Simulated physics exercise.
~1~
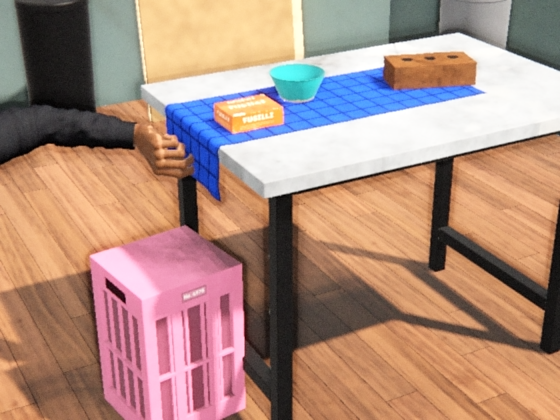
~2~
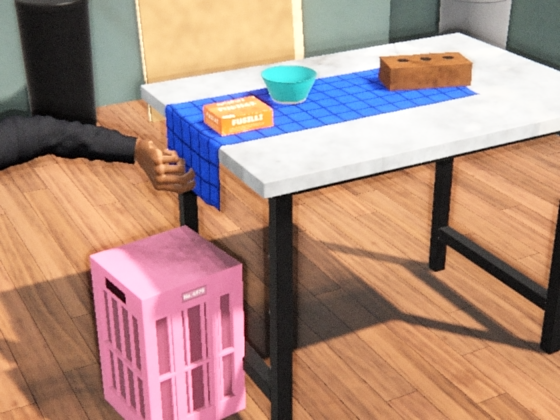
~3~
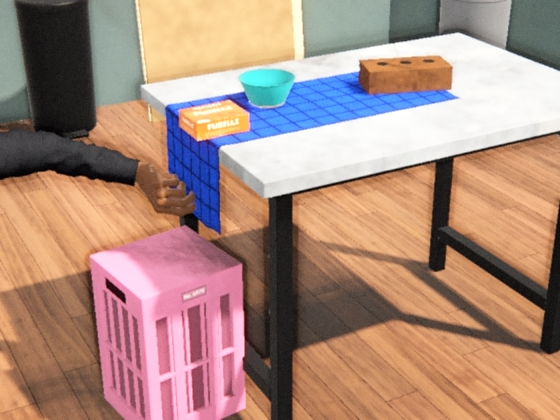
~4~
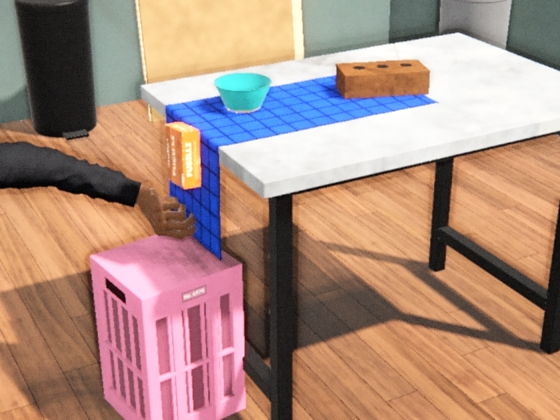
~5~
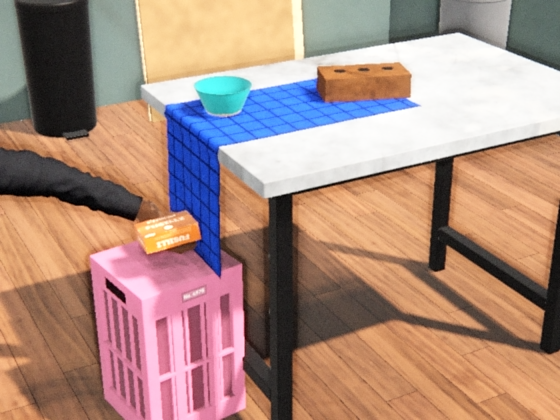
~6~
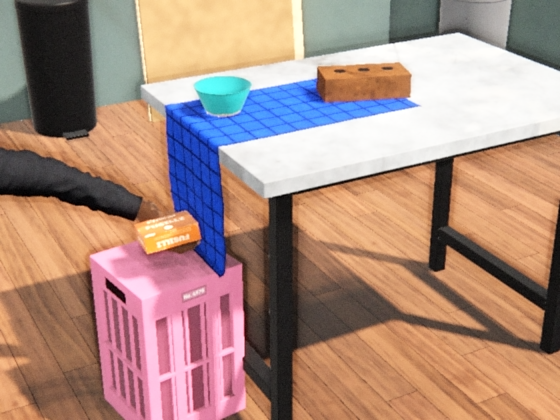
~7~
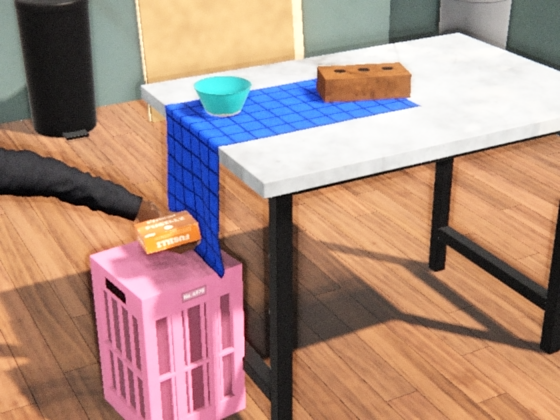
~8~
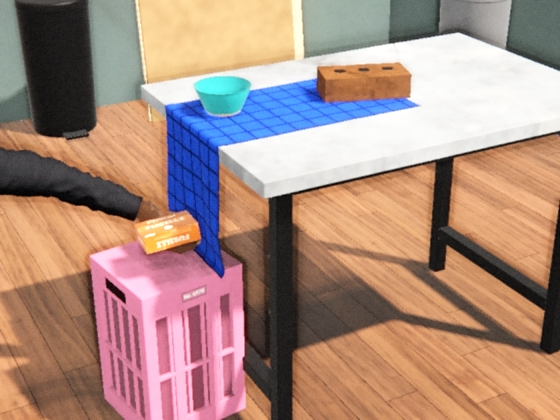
The footage shows a hand pulling the hanging end of a blue table runner down toward a pink crate, drawing a turquoise bowl, a brick and an orange packet leftward until the packet tips over the edge and rests on the crate, while the bowl and brick remain on the table.
